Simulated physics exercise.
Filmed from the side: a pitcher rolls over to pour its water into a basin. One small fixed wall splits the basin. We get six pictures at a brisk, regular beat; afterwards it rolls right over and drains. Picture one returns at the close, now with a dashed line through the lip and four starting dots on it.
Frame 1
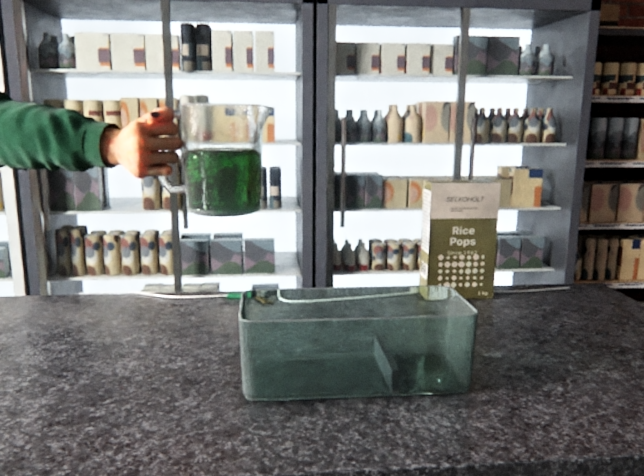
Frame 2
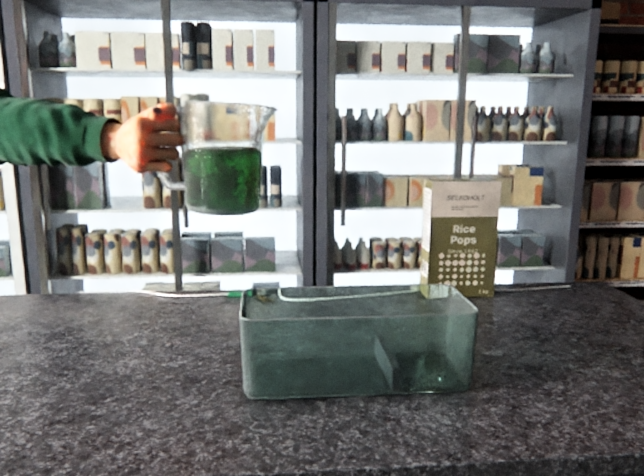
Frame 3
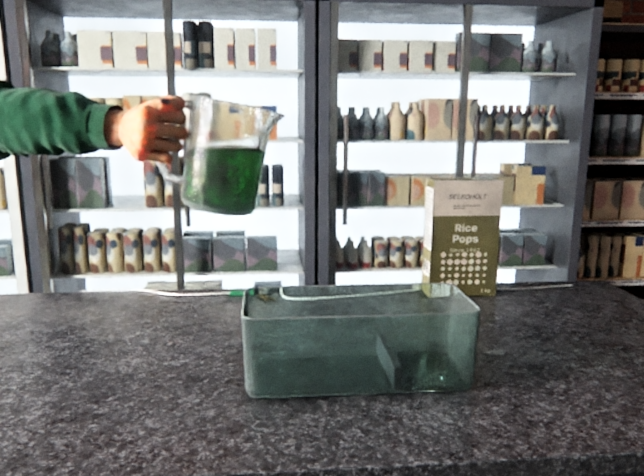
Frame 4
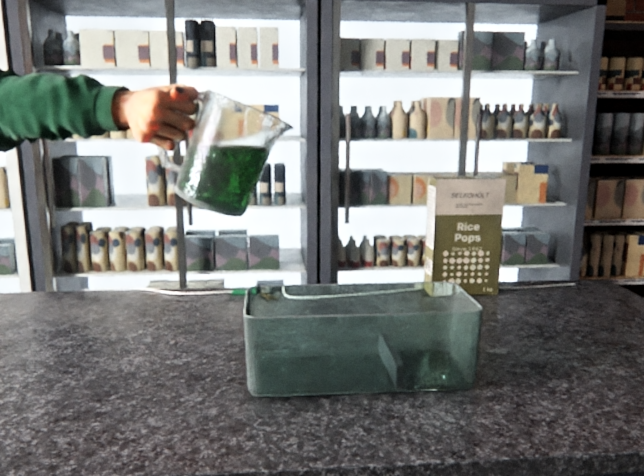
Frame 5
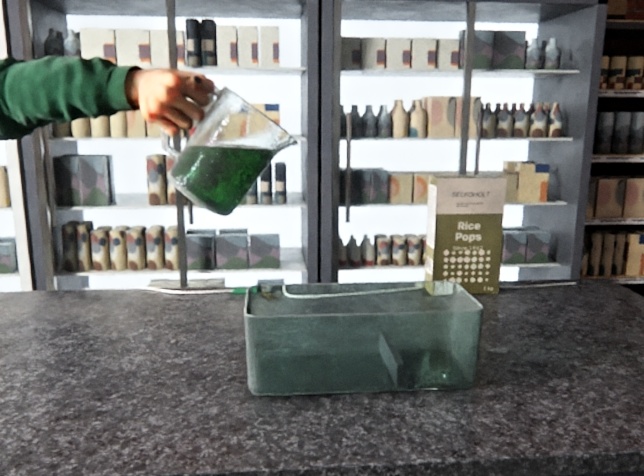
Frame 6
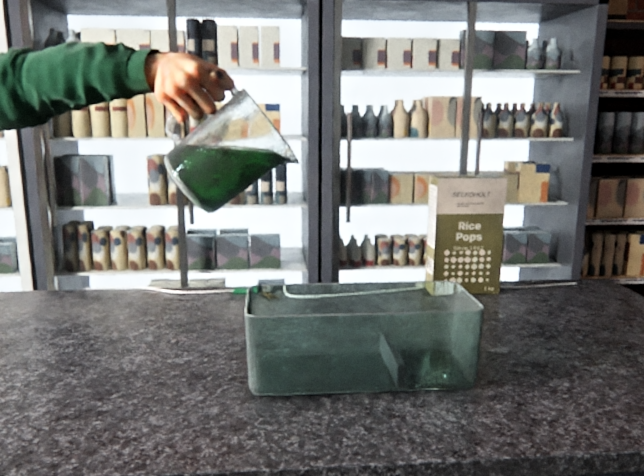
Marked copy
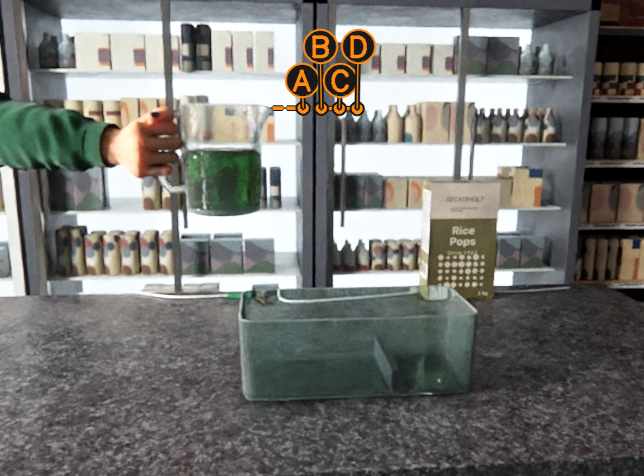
A hand in a green sleeve holds up a clear pitcher of dark green liquid at the left, seen from the side across a speckled grey counter. A greenish see-through basin sits on the counter with a green and white Rice Pops box behind it, before lit shelves of boxes and bottles. The hand tilts the pitcher steadily rightward from upright to steeply tipped, the liquid shifting toward its lip.
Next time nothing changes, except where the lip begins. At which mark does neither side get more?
B beats the others.
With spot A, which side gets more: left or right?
The left side.
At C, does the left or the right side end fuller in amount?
The right one.
On the marked copy, A at (303, 108); B at (321, 108); C at (339, 108); D at (357, 108).
If A is chosen, about 83 % ends left of the wall and 9 % right of it; 7 % is lost outside.
If B is chosen, about 48 % ends left of the wall and 50 % right of it.
If C is chosen, about 16 % ends left of the wall and 81 % right of it; 4 % is lost outside.
If D is chosen, about 18 % ends left of the wall and 77 % right of it; 5 % is lost outside.
